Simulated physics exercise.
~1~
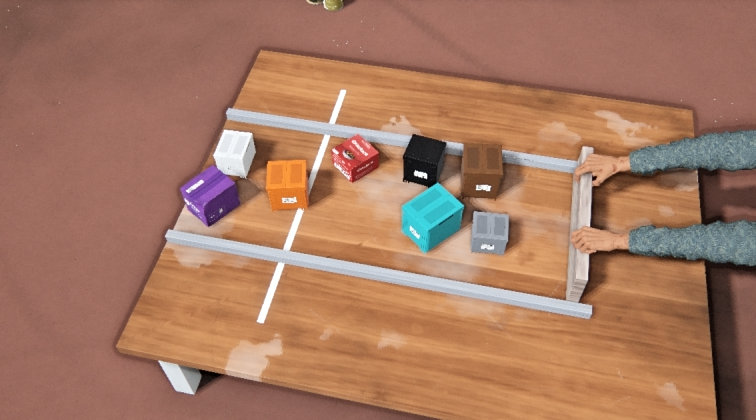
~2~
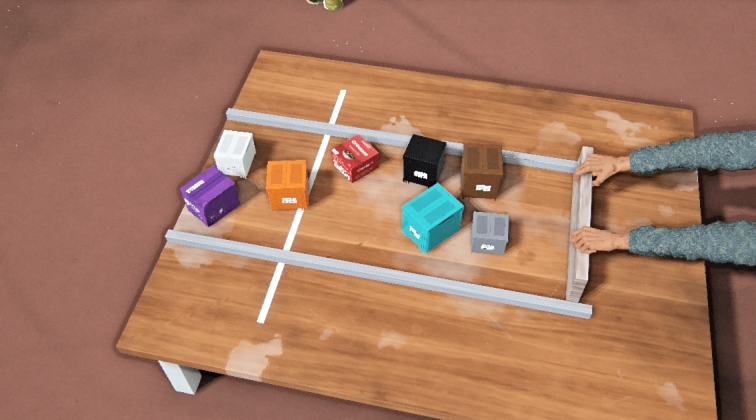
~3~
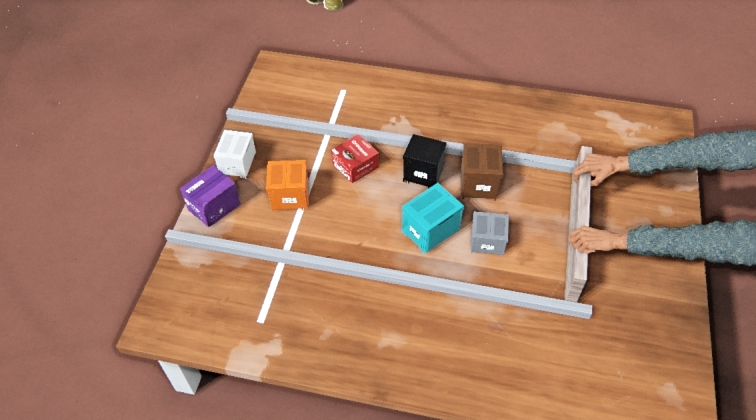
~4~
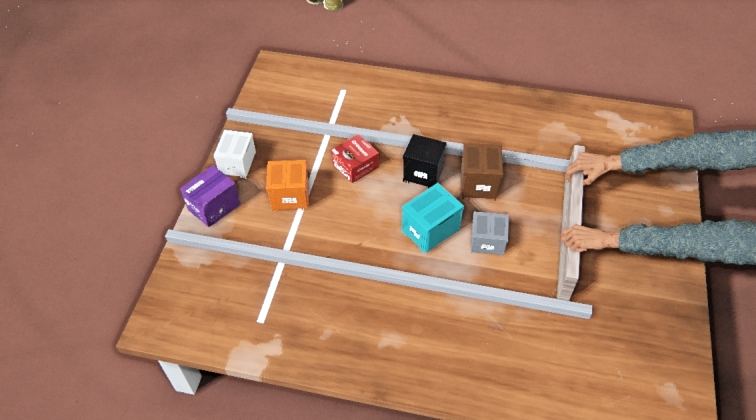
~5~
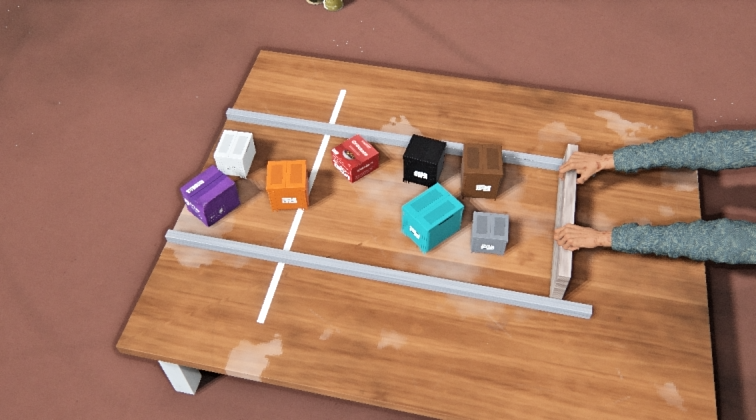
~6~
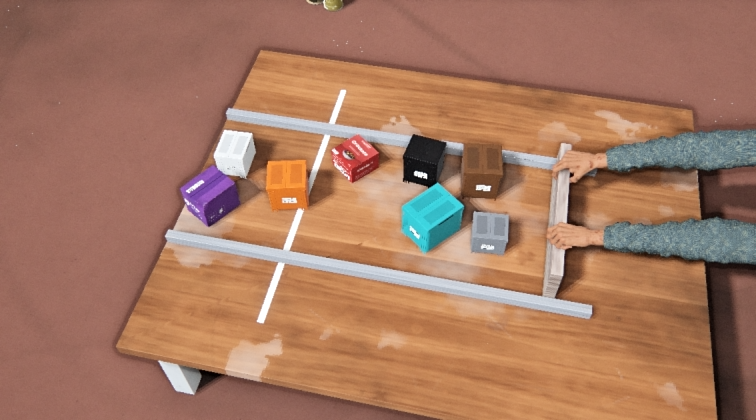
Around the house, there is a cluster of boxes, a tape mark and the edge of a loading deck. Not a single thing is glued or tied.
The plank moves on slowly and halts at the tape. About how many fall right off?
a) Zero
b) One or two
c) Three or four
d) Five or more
(b) One or two.
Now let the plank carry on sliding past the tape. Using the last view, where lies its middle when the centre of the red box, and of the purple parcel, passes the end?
The red box puts it at (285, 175), the purple parcel at (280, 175).
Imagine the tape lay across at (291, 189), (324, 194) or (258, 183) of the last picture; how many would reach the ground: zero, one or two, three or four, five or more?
In the order of the places given: Either one or two; no fall at all; 3 or 4.
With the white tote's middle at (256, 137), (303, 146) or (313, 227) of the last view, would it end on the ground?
Results in order: Over the edge; over the edge; not lost.
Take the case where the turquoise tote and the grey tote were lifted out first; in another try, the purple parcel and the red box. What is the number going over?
1, then 0.
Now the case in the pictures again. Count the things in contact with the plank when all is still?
It's touching 2 at the end.
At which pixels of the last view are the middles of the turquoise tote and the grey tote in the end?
Turquoise tote: About (248, 193); grey tote: About (286, 195).
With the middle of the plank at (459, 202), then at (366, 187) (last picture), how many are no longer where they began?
Answer - first 4, then 6.
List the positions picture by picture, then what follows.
In the first frame, purple parcel (211, 196); white tote (236, 154); orange tote (289, 186); plank (580, 222); tape (307, 191).
In the second frame, white tote (236, 154); brown tote (481, 172).
In the third frame, orange tote (289, 186); plank (579, 222).
In the fourth frame, purple parcel (211, 196); black tote (424, 162).
In the fifth frame, white tote (236, 154); turquoise tote (432, 219).
In the sixth frame, purple parcel (211, 196); white tote (236, 154); orange tote (289, 186); plank (558, 219); tape (307, 191).
Soon after, none off yet; purple parcel at rest near (211, 196); white tote at rest near (236, 154); orange tote at rest near (289, 186).
In the end, the number that fall off is one or two; gone, white tote.
